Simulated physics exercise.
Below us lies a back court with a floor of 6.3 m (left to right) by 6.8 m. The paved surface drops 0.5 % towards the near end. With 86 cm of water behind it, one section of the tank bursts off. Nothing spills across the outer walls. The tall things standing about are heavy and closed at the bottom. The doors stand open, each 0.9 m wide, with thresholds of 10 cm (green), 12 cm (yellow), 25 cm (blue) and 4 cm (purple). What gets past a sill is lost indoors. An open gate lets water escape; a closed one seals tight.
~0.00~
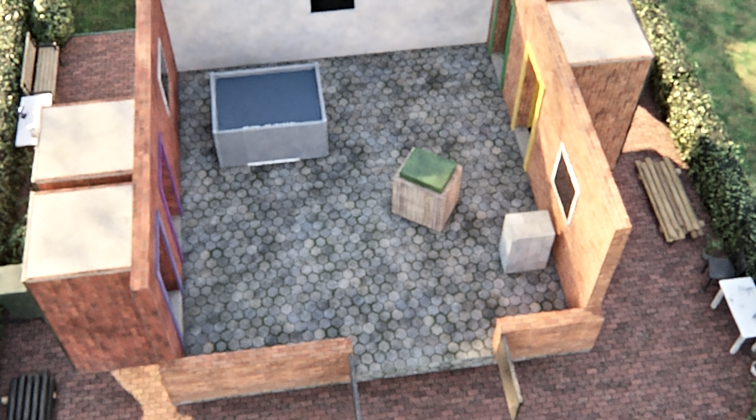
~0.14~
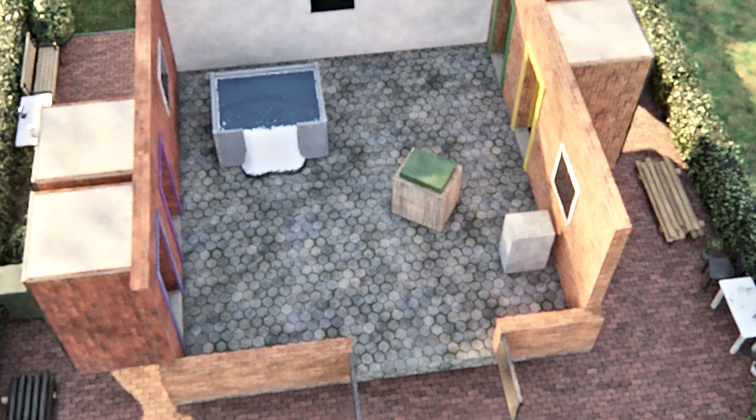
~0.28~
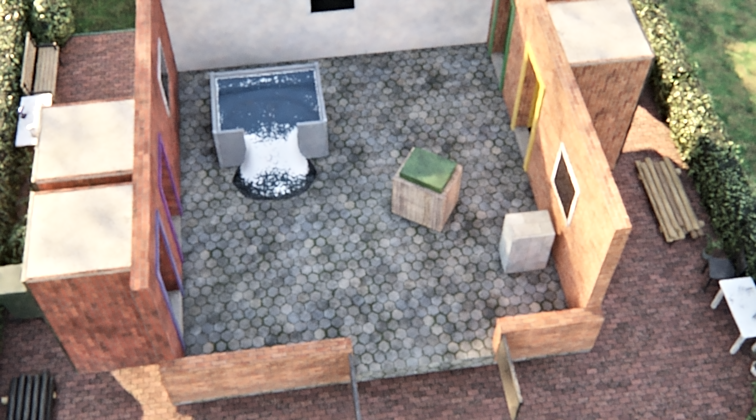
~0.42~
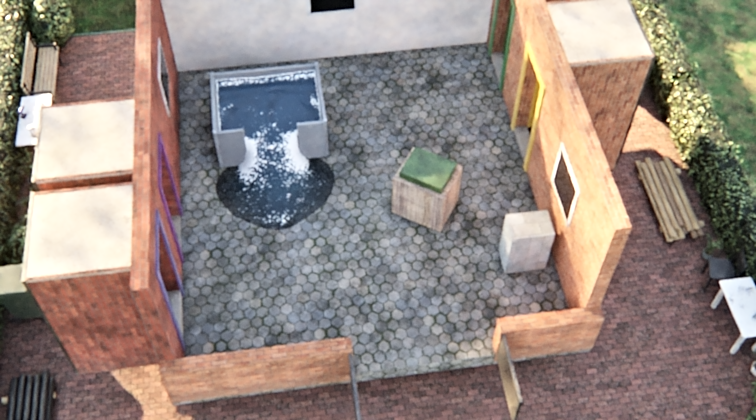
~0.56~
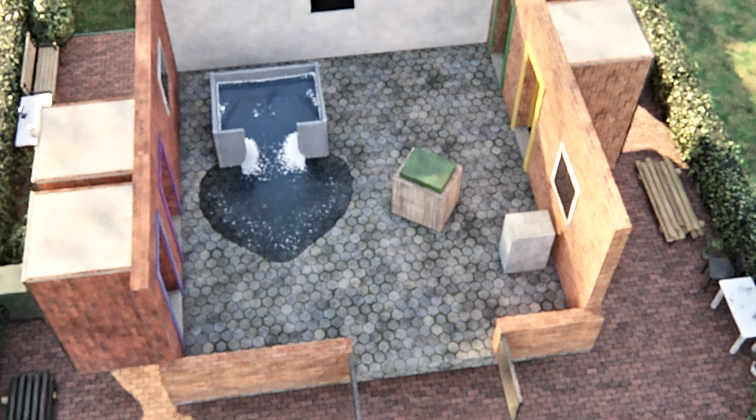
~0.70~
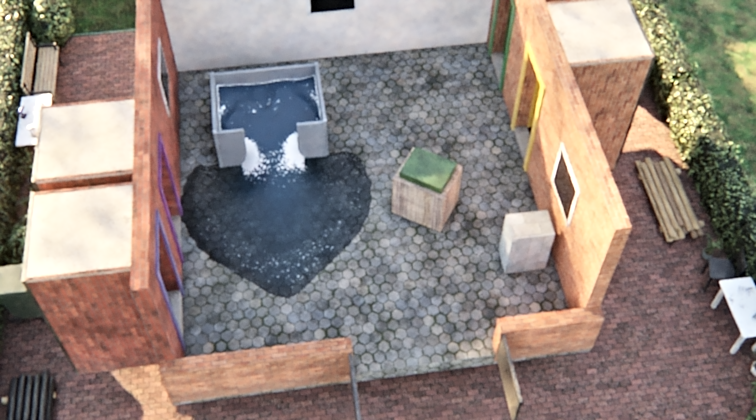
Water pours through a gap in the grey tank's front and spreads across the paved courtyard.
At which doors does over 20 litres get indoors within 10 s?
Within that time: At the green door it stays under the limit; at the yellow door it stays under the limit; at the blue door it stays under the limit; at the purple door it exceeds the limit.
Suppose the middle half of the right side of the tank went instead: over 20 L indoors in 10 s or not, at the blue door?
Then: Blue not over.
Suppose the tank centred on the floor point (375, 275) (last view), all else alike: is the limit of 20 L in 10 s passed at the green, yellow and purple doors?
Then: Green below, yellow not over, purple below.
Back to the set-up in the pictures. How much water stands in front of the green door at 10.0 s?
About 2.5 cm.
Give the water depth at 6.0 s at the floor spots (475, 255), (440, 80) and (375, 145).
Roughly 5, 0 and 0 cm, in turn.
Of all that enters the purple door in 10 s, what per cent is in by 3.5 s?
Some 65 per cent by then.
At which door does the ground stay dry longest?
It is the green one.
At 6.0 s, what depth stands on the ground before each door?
In cm: Green 0, yellow 0, blue 11, purple 7.
After 1.4 s water covers 40 % of the floor and is deepest (37 cm) near (279, 165); green door not reached, yellow door not reached, blue door 12 cm at the sill, 0 L in, purple door 9 cm at the sill, 9 L in.
After 2.2 s water covers 45 % of the floor and is deepest (38 cm) near (185, 380); green door not reached, yellow door not reached, blue door 13 cm at the sill, 0 L in, purple door 8 cm at the sill, 40 L in.
After 3.5 s water covers 50 % of the floor and is deepest (24 cm) near (183, 292); green door not reached, yellow door not reached, blue door 18 cm at the sill, 1 L in, purple door 7 cm at the sill, 58 L in.
After 6.0 s water covers 50 % of the floor and is deepest (18 cm) near (574, 331); green door not reached, yellow door not reached, blue door 11 cm at the sill, 1 L in, purple door 7 cm at the sill, 79 L in.
After 10.0 s water covers 75 % of the floor and is deepest (8 cm) near (574, 331); green door 2 cm at the sill, 0 L in, yellow door 4 cm at the sill, 0 L in, blue door 6 cm at the sill, 1 L in, purple door 5 cm at the sill, 93 L in.
